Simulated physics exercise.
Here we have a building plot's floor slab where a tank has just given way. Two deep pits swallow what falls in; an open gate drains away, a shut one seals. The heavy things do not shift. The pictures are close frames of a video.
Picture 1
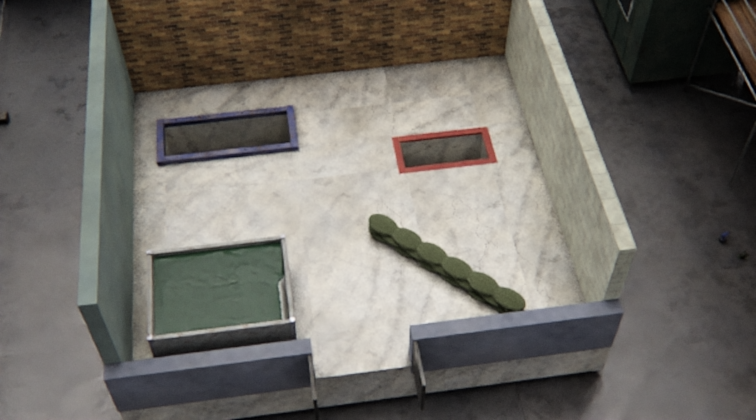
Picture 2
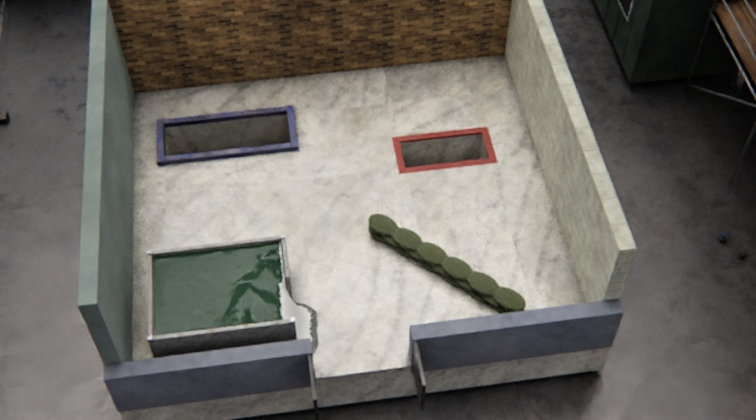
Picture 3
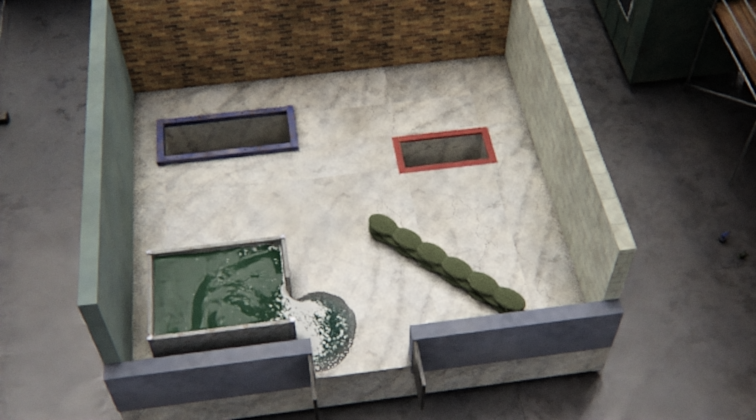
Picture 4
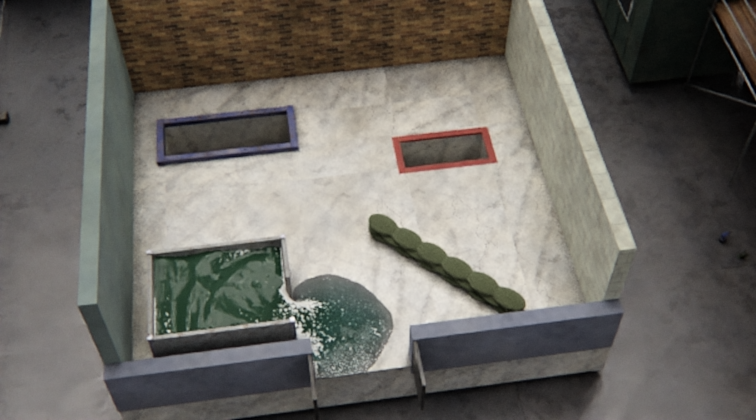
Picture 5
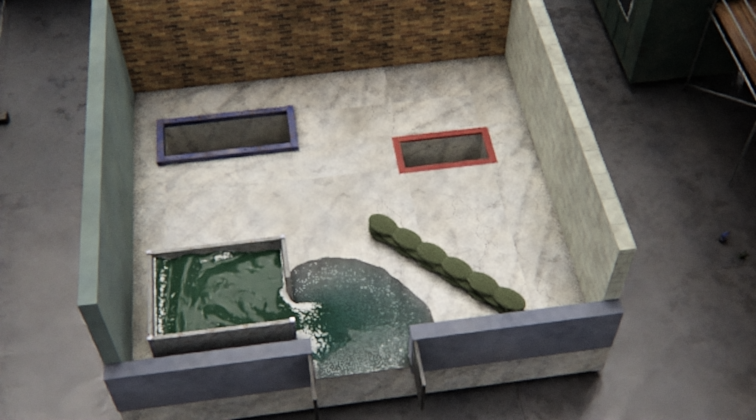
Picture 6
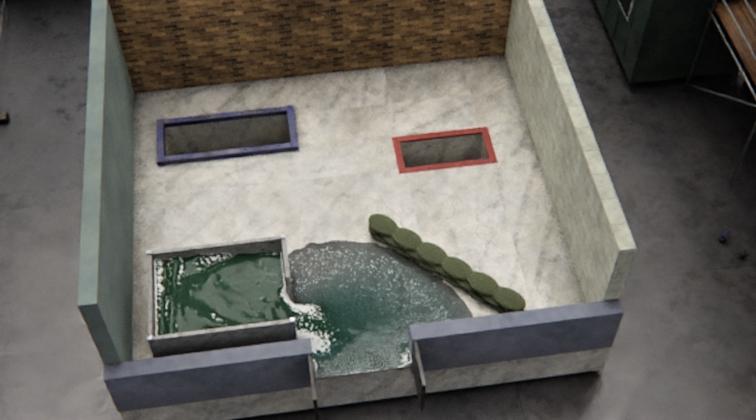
A walled floor slab of pale marbled stone, with a brown back wall, is seen from above by a still camera. A blue-framed pit lies at back left, a smaller red-framed one at back right, a tank of green water at front left, and a lumpy green barrier right of centre. Water breaks through the tank's right side, foams, and fans across the floor to the barrier.
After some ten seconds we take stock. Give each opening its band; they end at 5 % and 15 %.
One by one: The gate takes over 15 %; the red pit takes from 5 to 15 %; the blue pit takes under 5 %.
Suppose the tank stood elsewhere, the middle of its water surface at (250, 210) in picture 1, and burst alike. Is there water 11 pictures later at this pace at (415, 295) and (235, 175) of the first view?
In turn: Wet, clear.
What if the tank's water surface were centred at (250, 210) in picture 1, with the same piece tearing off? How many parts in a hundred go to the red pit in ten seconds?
Roughly, in per cent: Red 20.
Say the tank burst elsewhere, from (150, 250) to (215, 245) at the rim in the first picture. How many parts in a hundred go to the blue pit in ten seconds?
Roughly, in per cent: Blue 35.
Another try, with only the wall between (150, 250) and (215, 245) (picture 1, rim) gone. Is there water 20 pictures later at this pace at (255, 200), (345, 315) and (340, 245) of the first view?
In that order: Covered, free of water, dry.
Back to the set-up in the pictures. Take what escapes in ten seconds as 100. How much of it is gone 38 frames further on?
About 75 per cent.
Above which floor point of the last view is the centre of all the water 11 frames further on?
I would point to (312, 313).
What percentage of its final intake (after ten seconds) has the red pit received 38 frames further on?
Close to 60 %.
A moment on, water covers 15 % of the floor; the gate 7 %, the red pit 0 %, the blue pit 0 %.
Next, water covers 20 % of the floor; the gate 13 %, the red pit 0 %, the blue pit 0 %.
Then, water covers 40 % of the floor; the gate 18 %, the red pit 1 %, the blue pit 0 %.
Later, water covers 65 % of the floor; the gate 26 %, the red pit 5 %, the blue pit 0 %.
In the end, water covers 85 % of the floor; the gate 34 %, the red pit 8 %, the blue pit 0 %.
